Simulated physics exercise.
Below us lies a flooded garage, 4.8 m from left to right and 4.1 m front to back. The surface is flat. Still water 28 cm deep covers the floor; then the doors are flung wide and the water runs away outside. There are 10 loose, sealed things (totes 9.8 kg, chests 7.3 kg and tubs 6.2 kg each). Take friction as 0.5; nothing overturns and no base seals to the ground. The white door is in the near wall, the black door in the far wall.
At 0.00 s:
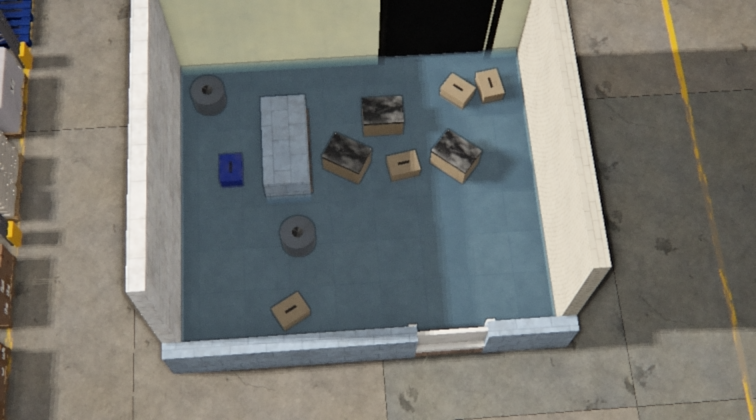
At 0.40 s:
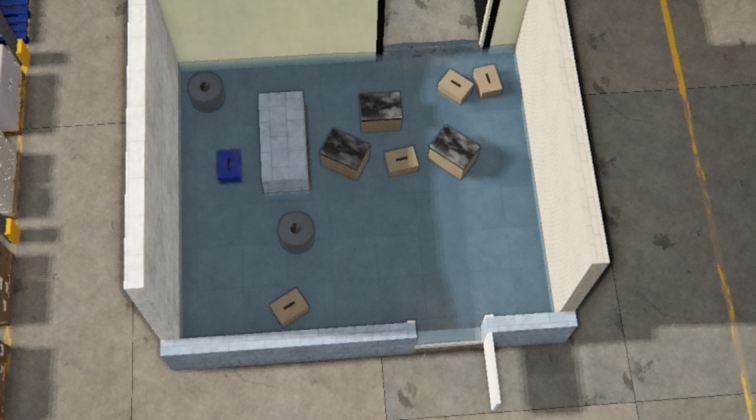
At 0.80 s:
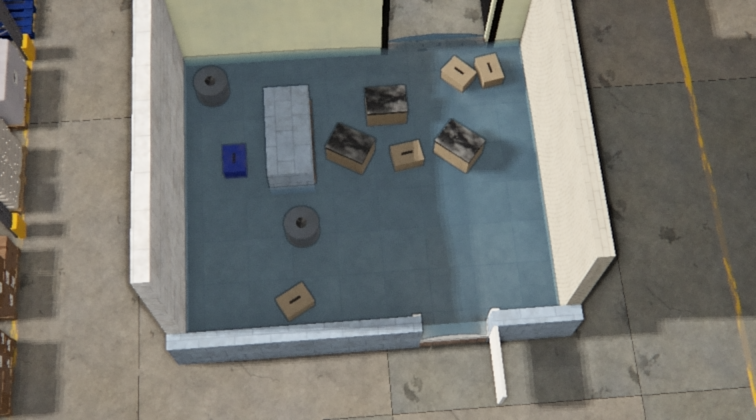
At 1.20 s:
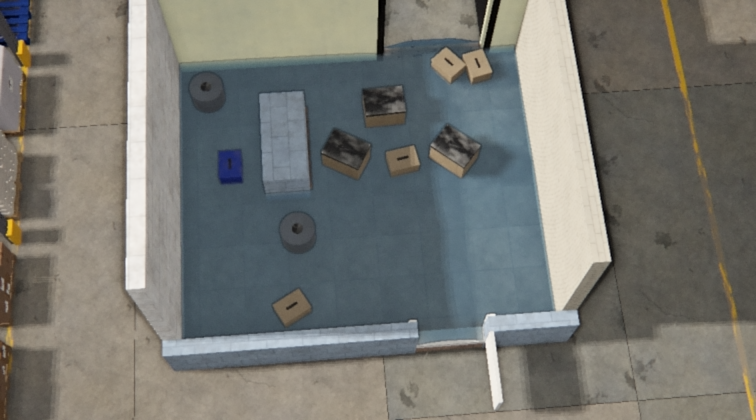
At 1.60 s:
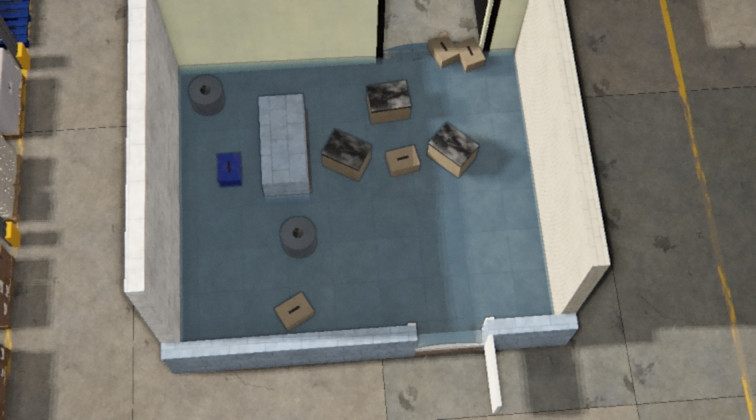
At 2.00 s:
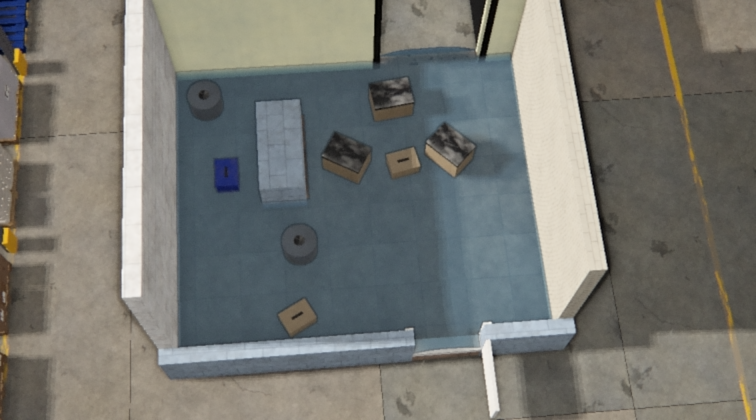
The white near door and black far door opened on the flooded garage, then two small tan boxes drifted to the far doorway and out of sight while a dark-topped box shifted slightly behind them.
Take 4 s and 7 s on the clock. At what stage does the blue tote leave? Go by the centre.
That happens after the second time or never.
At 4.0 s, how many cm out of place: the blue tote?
Roughly 10 cm by then.
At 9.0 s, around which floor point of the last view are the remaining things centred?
Around (321, 156).
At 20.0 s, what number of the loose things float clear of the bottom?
At that moment 1.
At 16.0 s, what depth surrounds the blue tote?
Roughly 9 cm.
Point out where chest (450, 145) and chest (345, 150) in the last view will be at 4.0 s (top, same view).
Near (469, 117) and (374, 135).
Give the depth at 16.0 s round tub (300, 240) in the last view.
Roughly 10 cm.
After 4.0 s the blue tote is near (233, 177), 0.1 m from its start, afloat; 3 of 10 are out; 7 afloat.
After 9.0 s the blue tote is near (237, 195), 0.3 m from its start, afloat; 6 of 10 are out; 4 afloat.
After 16.0 s the blue tote is near (319, 232), 1.5 m from its start, afloat; 7 of 10 are out; 3 afloat.
After 20.0 s the blue tote is near (344, 226), 1.7 m from its start, aground; 8 of 10 are out; 1 afloat.
